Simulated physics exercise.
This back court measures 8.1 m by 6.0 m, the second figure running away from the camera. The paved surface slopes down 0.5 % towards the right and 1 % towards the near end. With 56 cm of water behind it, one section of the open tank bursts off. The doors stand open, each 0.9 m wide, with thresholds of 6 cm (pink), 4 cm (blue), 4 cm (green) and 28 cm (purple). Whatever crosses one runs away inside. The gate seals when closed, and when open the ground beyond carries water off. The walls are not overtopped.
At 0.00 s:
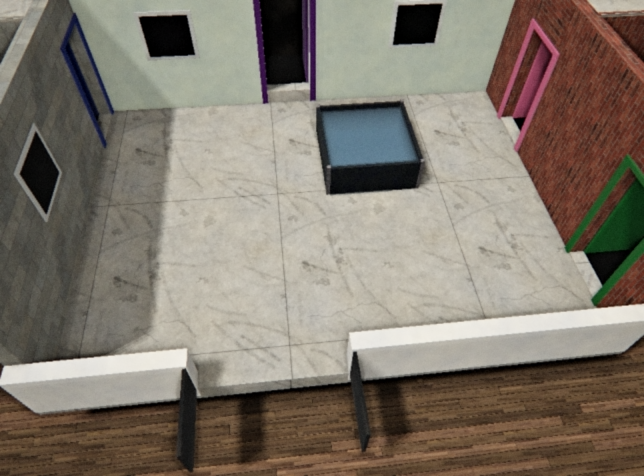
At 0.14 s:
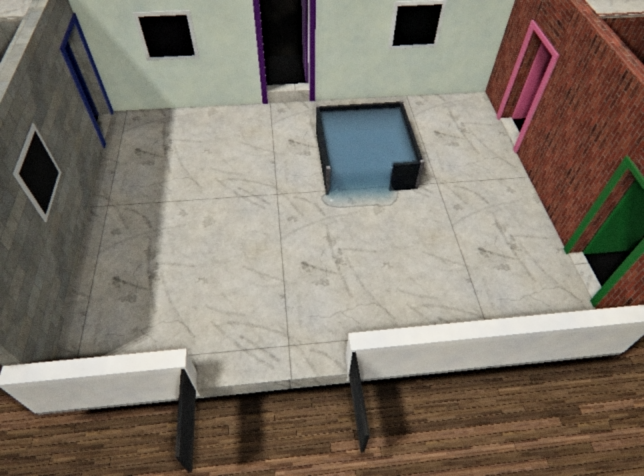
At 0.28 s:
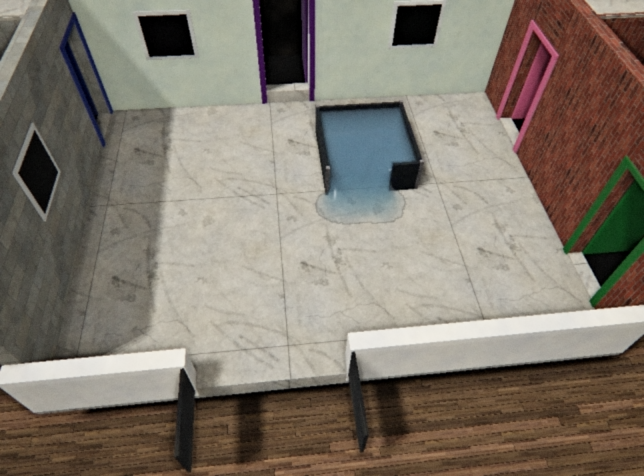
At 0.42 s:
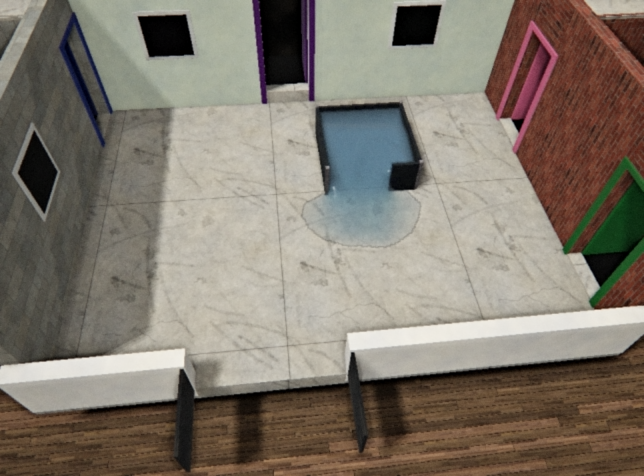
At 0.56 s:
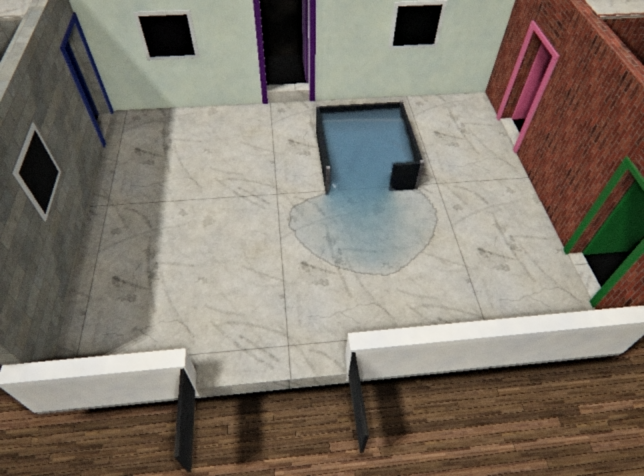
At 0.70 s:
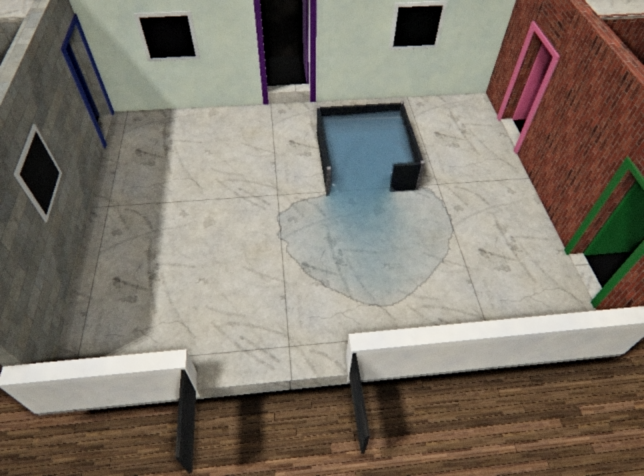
Water pours through a gap that opens in the near side of a dark-walled open tank, in a pale paved court seen from above by a still camera. Around it stand a grey wall with a blue doorframe at left, a pale back wall with a purple one, and a red brick wall with pink and green ones. The water spreads towards the near end in a widening rounded sheet, while the tank's level sinks slightly.
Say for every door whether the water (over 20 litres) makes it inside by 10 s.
Within that time: At the pink door it does not reach the limit; at the blue door it keeps below the limit; at the green door it passes the limit; at the purple door it stays under the limit.
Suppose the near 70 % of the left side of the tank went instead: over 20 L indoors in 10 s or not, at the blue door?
Then: Blue over.
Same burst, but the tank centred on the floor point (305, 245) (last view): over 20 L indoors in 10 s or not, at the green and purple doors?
Against that limit: Green under, purple not over.
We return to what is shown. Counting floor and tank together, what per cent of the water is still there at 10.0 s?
Some 60 per cent remains.
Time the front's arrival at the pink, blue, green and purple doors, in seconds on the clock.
Pink 5.5 s, blue not in the 10 s, green 2.8 s, purple not in the 10 s.
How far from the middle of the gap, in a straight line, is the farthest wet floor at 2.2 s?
Some 4.4 m out.
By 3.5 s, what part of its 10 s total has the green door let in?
About 5 per cent.
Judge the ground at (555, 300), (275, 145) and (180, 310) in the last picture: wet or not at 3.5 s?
In that order: Under water, still dry, flooded.
After 1.4 s water covers 20 % of the floor and is deepest (28 cm) near (355, 198); pink door not reached, blue door not reached, green door not reached, purple door not reached.
After 2.2 s water covers 30 % of the floor and is deepest (24 cm) near (384, 343); pink door not reached, blue door not reached, green door not reached, purple door not reached.
After 3.5 s water covers 35 % of the floor and is deepest (22 cm) near (598, 334); pink door not reached, blue door not reached, green door 11 cm at the sill, 5 L in, purple door not reached.
After 6.0 s water covers 45 % of the floor and is deepest (12 cm) near (586, 335); pink door 2 cm at the sill, 0 L in, blue door not reached, green door 9 cm at the sill, 59 L in, purple door not reached.
After 10.0 s water covers 60 % of the floor and is deepest (7 cm) near (575, 336); pink door 2 cm at the sill, 0 L in, blue door not reached, green door 6 cm at the sill, 88 L in, purple door not reached.
